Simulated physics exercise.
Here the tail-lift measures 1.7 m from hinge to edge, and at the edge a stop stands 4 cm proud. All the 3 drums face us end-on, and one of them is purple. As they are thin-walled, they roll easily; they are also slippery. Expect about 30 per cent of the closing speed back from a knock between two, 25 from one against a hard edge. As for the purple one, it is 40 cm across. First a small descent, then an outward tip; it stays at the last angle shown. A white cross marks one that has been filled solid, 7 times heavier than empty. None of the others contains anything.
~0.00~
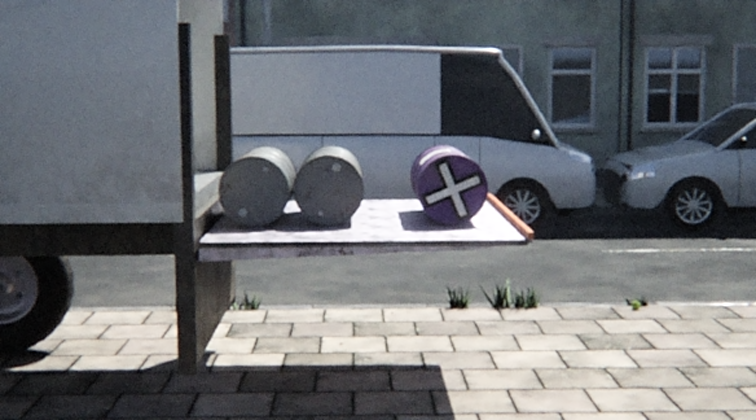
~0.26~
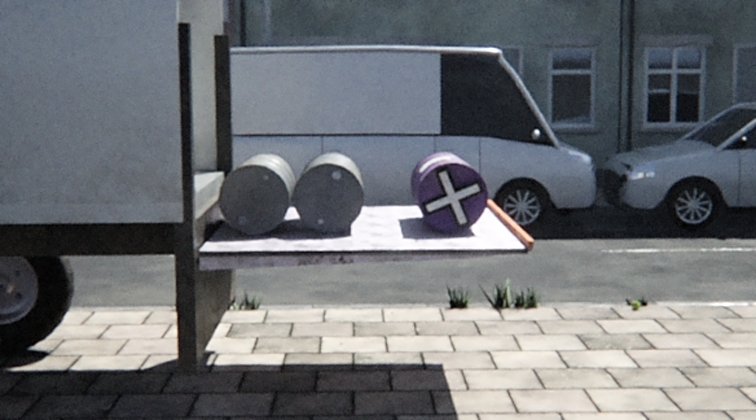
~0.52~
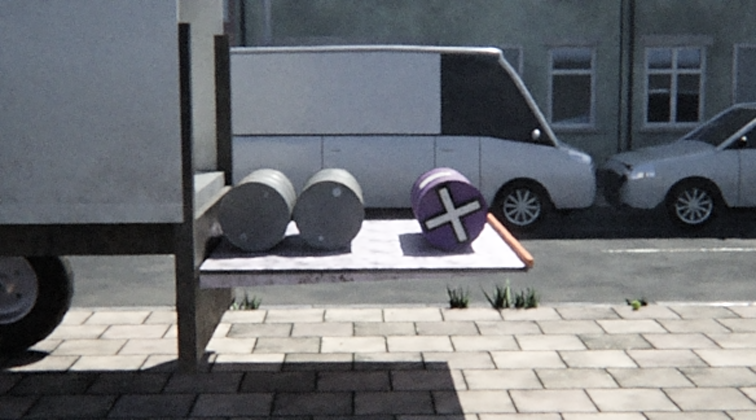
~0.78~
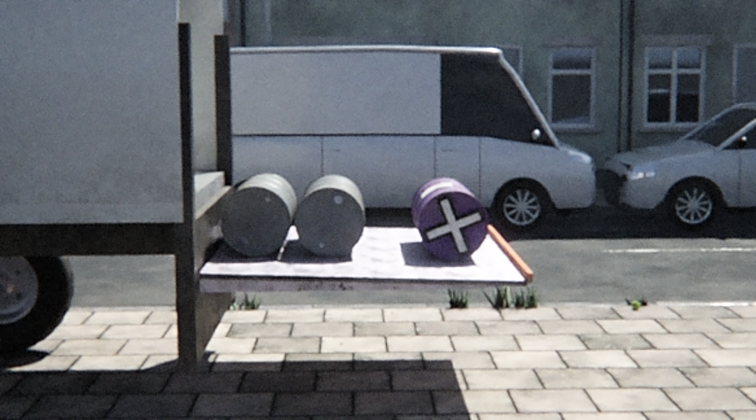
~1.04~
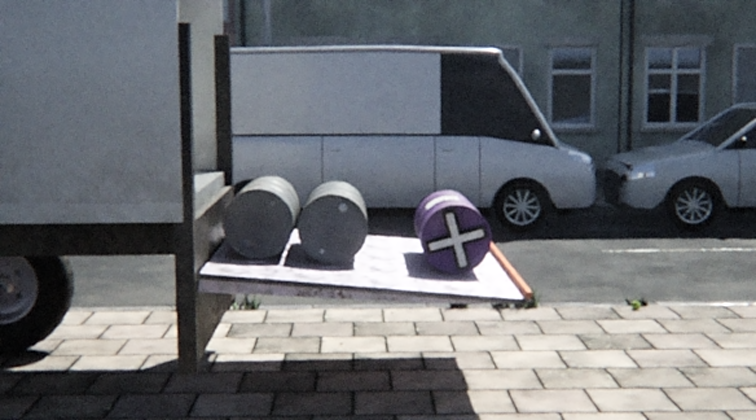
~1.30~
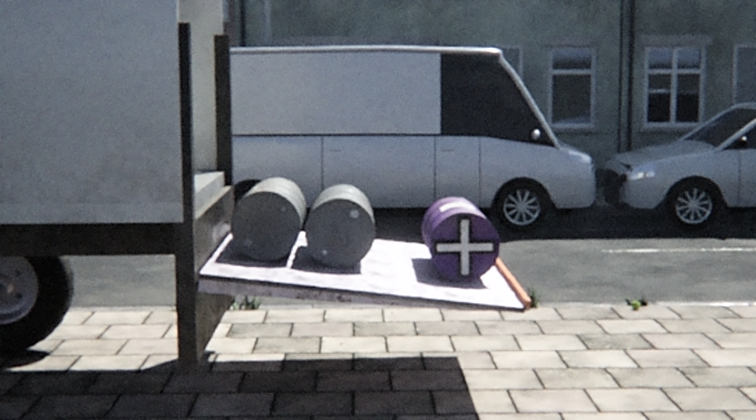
The tail-lift behind a truck lowered a little with three drums on it, then tilted down toward its outer edge, and the drums, two grey and one purple, rolled slightly to the right.
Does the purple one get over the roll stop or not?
It is going to stay on.
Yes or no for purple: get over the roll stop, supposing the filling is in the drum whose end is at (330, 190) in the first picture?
In that case purple yes.
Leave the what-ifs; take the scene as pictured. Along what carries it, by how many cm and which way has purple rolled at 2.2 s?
By then purple sits 20 right of where it began.
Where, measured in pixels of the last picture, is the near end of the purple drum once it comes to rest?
Rest position in the last view: About (494, 250).
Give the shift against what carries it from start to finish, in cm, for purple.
Purple: 20.
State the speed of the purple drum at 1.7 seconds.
Its speed is roughly 0.5 m/s.
Then, 1.7 s in, purple is on the plate, 15 cm from the stop, rolling right; 0 over the stop so far.
Then, 2.2 s in, purple is on the plate, 15 cm from the stop, rolling left; 0 over the stop so far.
Then, 2.8 s in, purple is on the plate, 10 cm from the stop, rolling right; 0 over the stop so far.
In the end (3.4 s), purple is on the plate, 10 cm from the stop; 0 over the stop so far.
